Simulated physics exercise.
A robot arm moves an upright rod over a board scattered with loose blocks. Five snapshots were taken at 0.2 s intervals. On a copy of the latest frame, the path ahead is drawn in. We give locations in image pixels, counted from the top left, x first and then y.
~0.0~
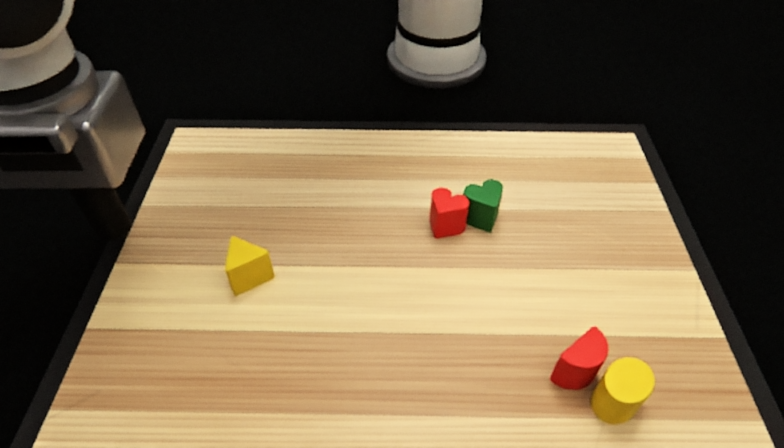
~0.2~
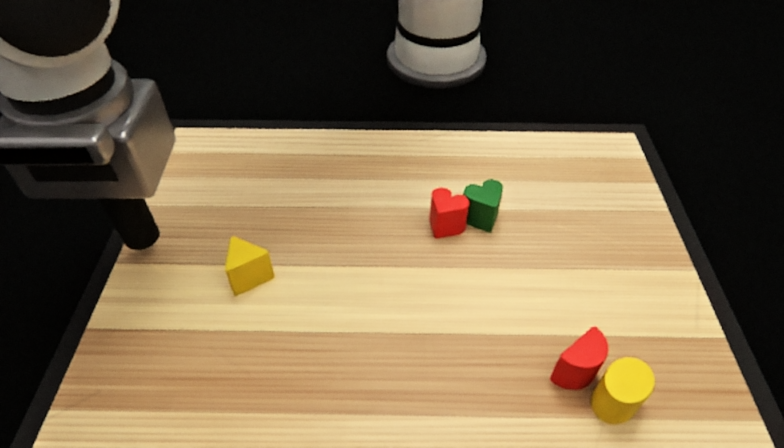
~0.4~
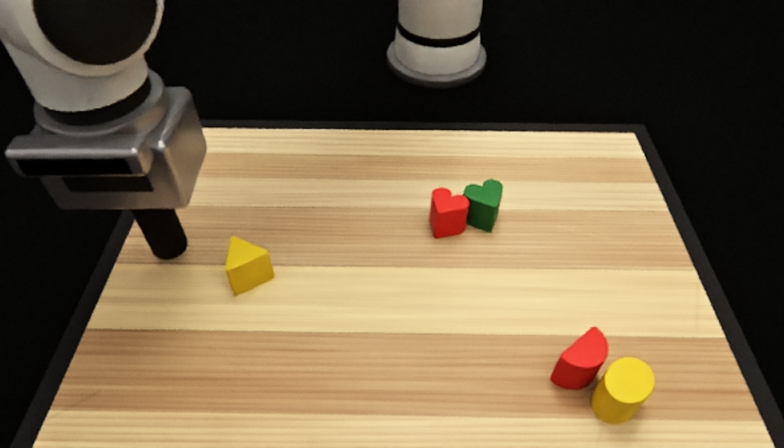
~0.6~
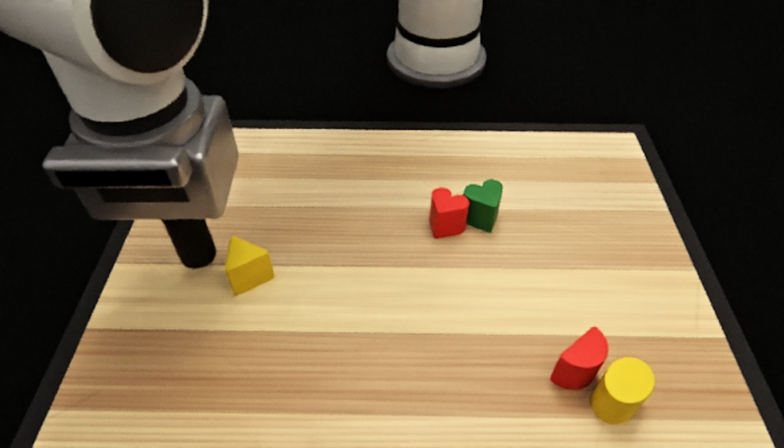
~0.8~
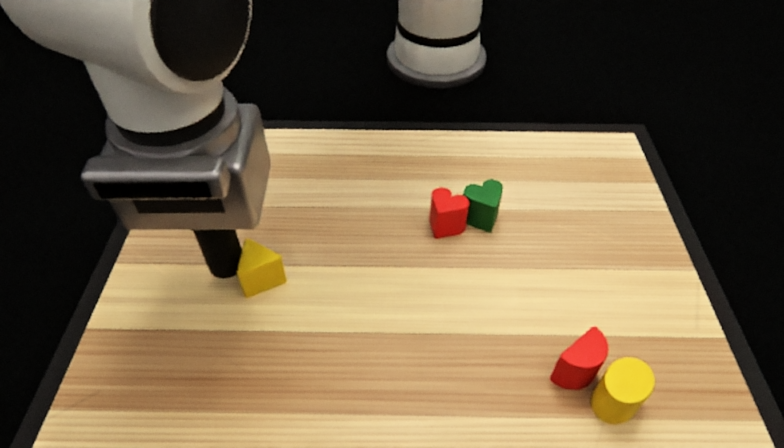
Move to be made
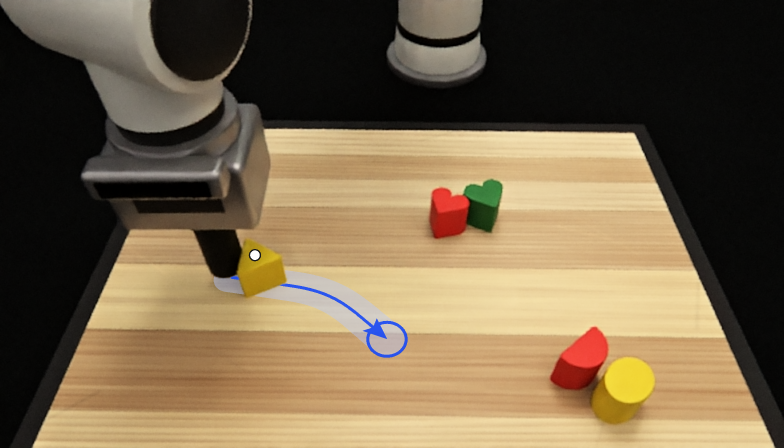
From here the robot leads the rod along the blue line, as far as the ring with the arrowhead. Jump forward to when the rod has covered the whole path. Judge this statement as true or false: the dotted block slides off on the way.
That statement is accurate.
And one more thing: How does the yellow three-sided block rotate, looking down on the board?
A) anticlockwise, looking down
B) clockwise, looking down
(A)
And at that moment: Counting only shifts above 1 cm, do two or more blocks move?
It seems not.
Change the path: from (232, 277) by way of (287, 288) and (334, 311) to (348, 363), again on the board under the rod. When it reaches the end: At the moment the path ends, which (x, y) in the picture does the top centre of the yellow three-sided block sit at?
At the end it should sit near (367, 282).
The drawn path runs from (232, 277) via (288, 285) and (342, 303), ending at (387, 339); the dot is on the yellow three-sided block.
On the path given first. One third of the way, rod at (287, 274); yellow three-sided block at (316, 265).
Two thirds of the way, rod at (341, 292); yellow three-sided block at (374, 280).
At the end, rod at (387, 328); yellow three-sided block at (407, 289), turned 45° anticlockwise.
